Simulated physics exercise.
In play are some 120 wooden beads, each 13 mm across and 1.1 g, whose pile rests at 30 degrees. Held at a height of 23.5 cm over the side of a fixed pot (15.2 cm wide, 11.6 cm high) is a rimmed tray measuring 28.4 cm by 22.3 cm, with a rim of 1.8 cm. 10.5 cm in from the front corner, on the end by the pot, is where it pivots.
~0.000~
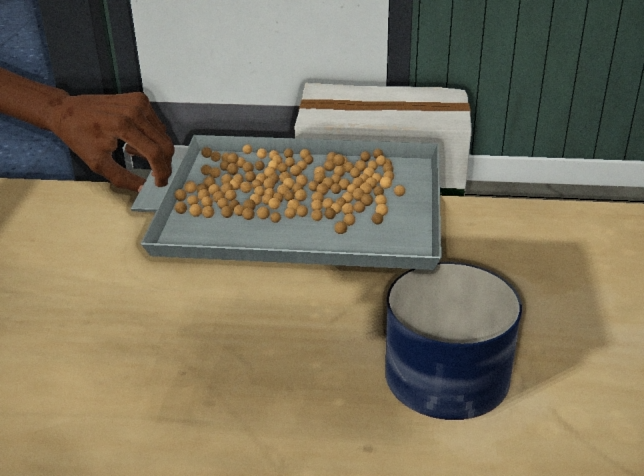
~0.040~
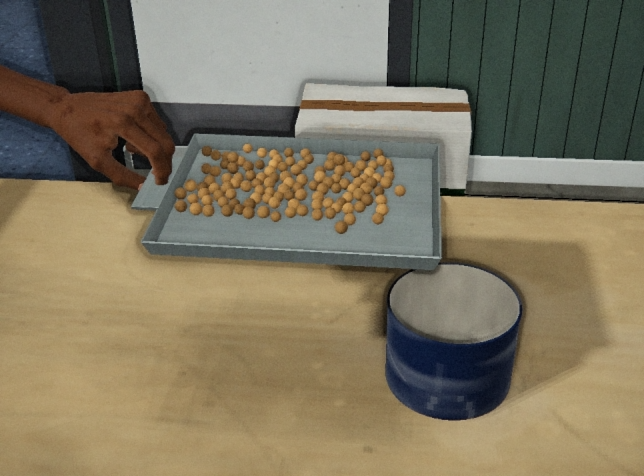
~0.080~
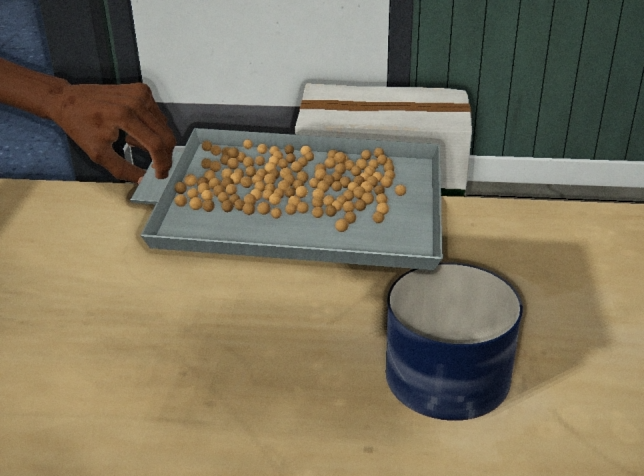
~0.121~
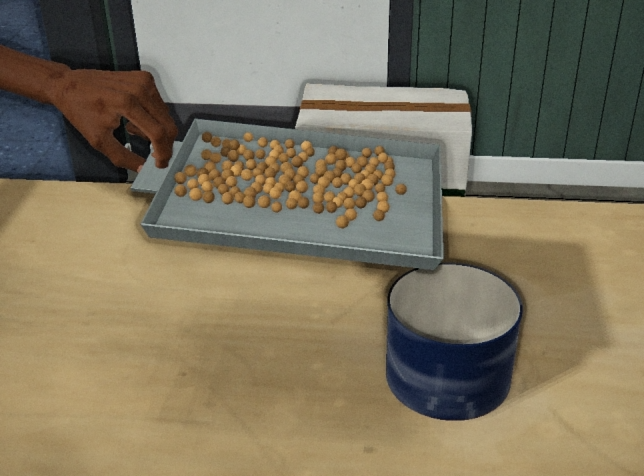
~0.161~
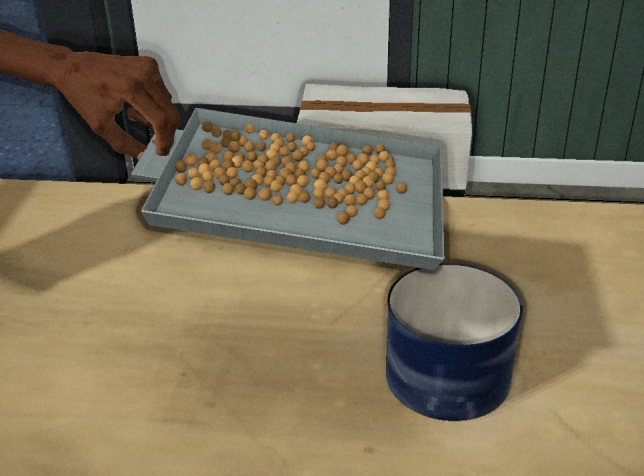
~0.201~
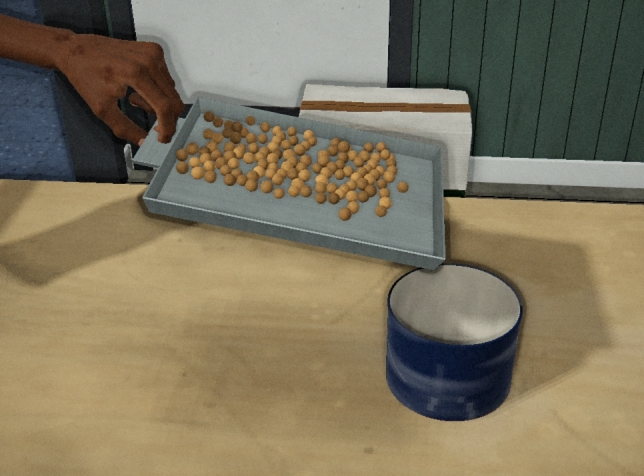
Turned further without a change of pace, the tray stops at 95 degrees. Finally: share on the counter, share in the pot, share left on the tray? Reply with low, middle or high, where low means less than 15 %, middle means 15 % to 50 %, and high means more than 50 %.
My answer: Counter - middle; pot - high; tray - low.
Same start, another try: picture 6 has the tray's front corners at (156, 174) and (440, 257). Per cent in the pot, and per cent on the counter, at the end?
Pot: 50, counter: 50.
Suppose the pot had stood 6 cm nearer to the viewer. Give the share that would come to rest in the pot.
Roughly 30 per cent.
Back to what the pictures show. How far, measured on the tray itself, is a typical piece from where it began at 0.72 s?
Displacement on the tray: Roughly 13 cm.
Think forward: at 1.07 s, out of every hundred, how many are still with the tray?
It's roughly 75 percent.
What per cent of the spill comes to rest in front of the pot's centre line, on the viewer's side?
20 %.
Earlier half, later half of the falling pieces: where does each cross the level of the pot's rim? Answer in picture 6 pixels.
(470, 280) first, (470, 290) later, roughly.
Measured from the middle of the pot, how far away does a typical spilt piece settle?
Distance: Around 18 cm.
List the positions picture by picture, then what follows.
Tray tilt 0 degrees, front corners at (149, 241) and (434, 254); middle of the pieces at (289, 184); pot at (454, 301), in the first frame.
Tray tilt 1 degrees, front corners at (149, 239) and (435, 254); middle of the pieces at (289, 183), in the second frame.
Tray tilt 2 degrees, front corners at (149, 232) and (435, 254); middle of the pieces at (290, 180), in the third frame.
Tray tilt 5 degrees, front corners at (149, 221) and (436, 254), lowest corner right back; middle of the pieces at (290, 175), in the fourth frame.
Tray tilt 8 degrees, front corners at (149, 209) and (437, 254), lowest corner right back; middle of the pieces at (291, 168), in the fifth frame.
Tray tilt 11 degrees, front corners at (151, 196) and (439, 254), lowest corner right back; middle of the pieces at (293, 162); pot at (455, 302). The tray's pace is about 75 degrees a second, in the sixth frame.
After 0.72 s, tilt 51 degrees; the tray holds 100 %, the pot 0 %.
Then, at 1.07 s, tilt 77 degrees; the tray holds 75 %, the pot 10 %.
After 1.51 s, tilt 95 degrees; the tray holds 0 %, the pot 55 %.
At rest (2.5 s), counter 45 %, pot 55 %, tray 0 %.
